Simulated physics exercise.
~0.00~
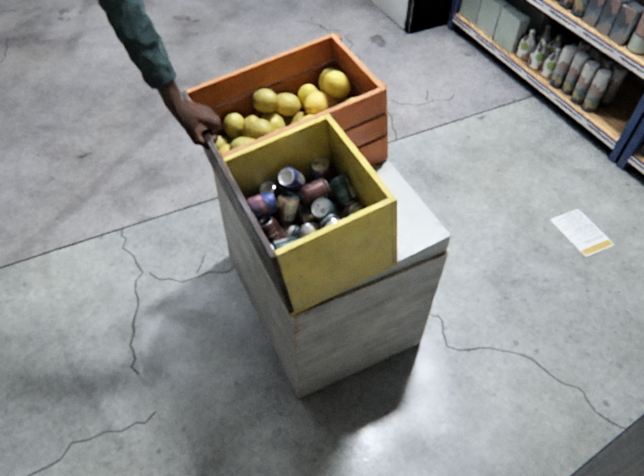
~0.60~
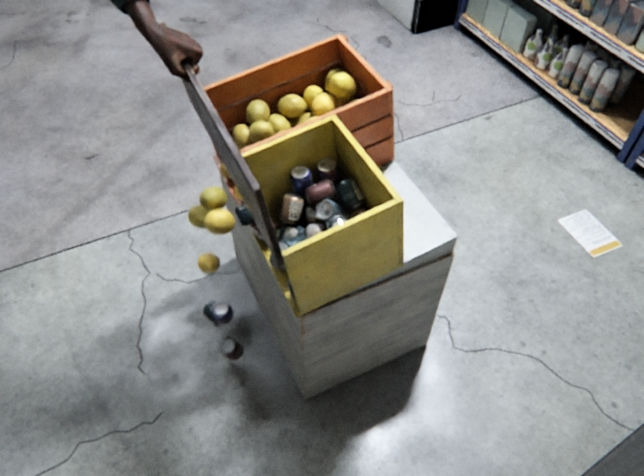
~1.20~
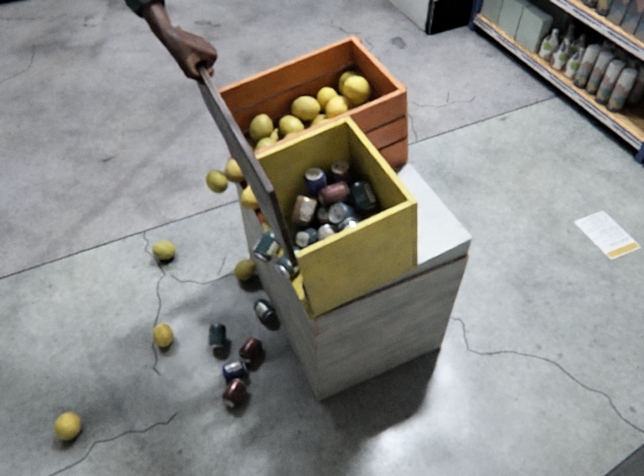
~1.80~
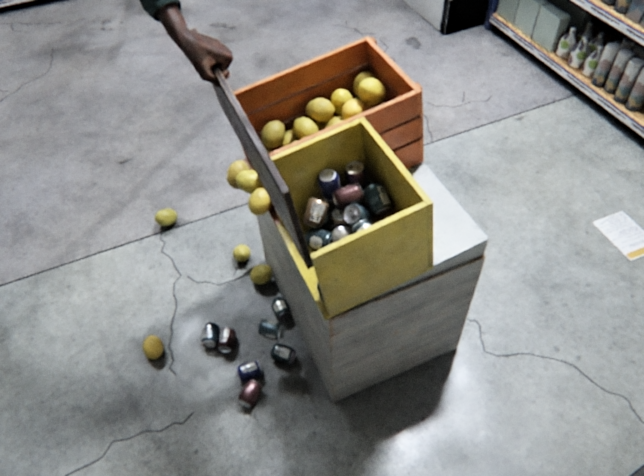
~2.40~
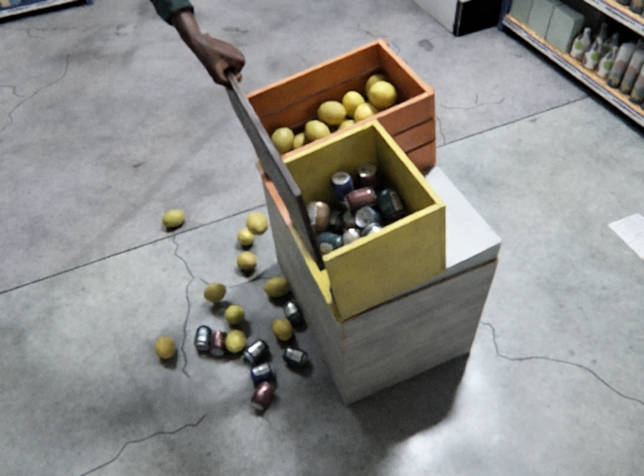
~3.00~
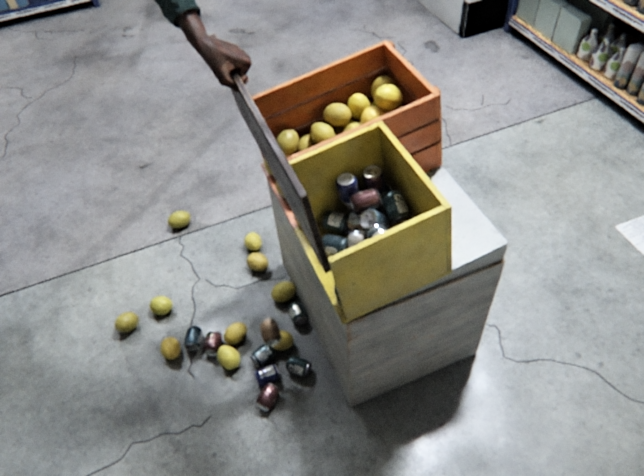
On a cracked concrete floor with shelves of bottles at the upper right, seen from above, a yellow bin of mini cans sits in front of an orange bin of lemons on a pale stand. A hand reaching in from the upper left grips a dark gate along the bins' left side and pulls it upward. Cans and lemons tumble out through the opening and drop to the floor. More of both follow, some lemons rolling farther left, while the view drifts slightly. Finally the gate stays raised, with scattered lemons and cans below and plenty left in both bins.
